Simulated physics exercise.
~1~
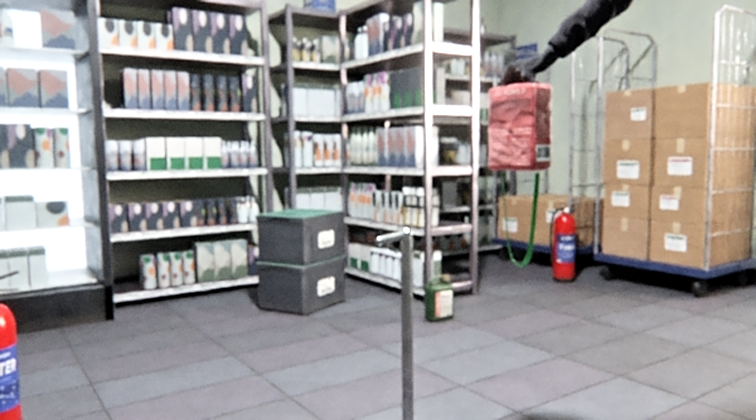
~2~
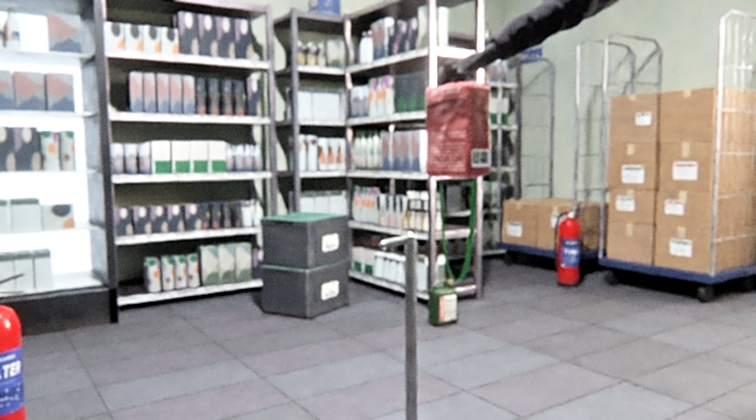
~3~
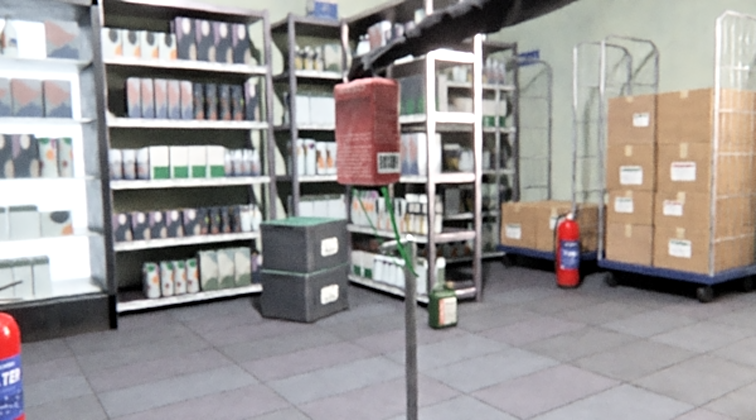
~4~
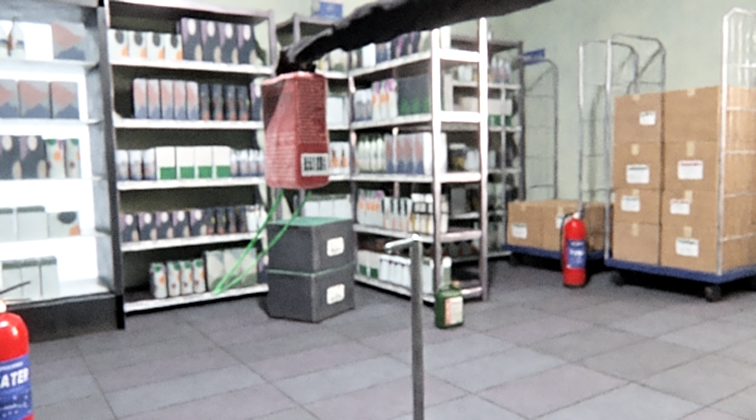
In a storeroom lined with stocked shelves and stacked boxes, a dark-sleeved arm carried a red bag with a dangling green loop leftward above a thin hooked post, and it passed over freely, ending up left of the post, still held in the air.
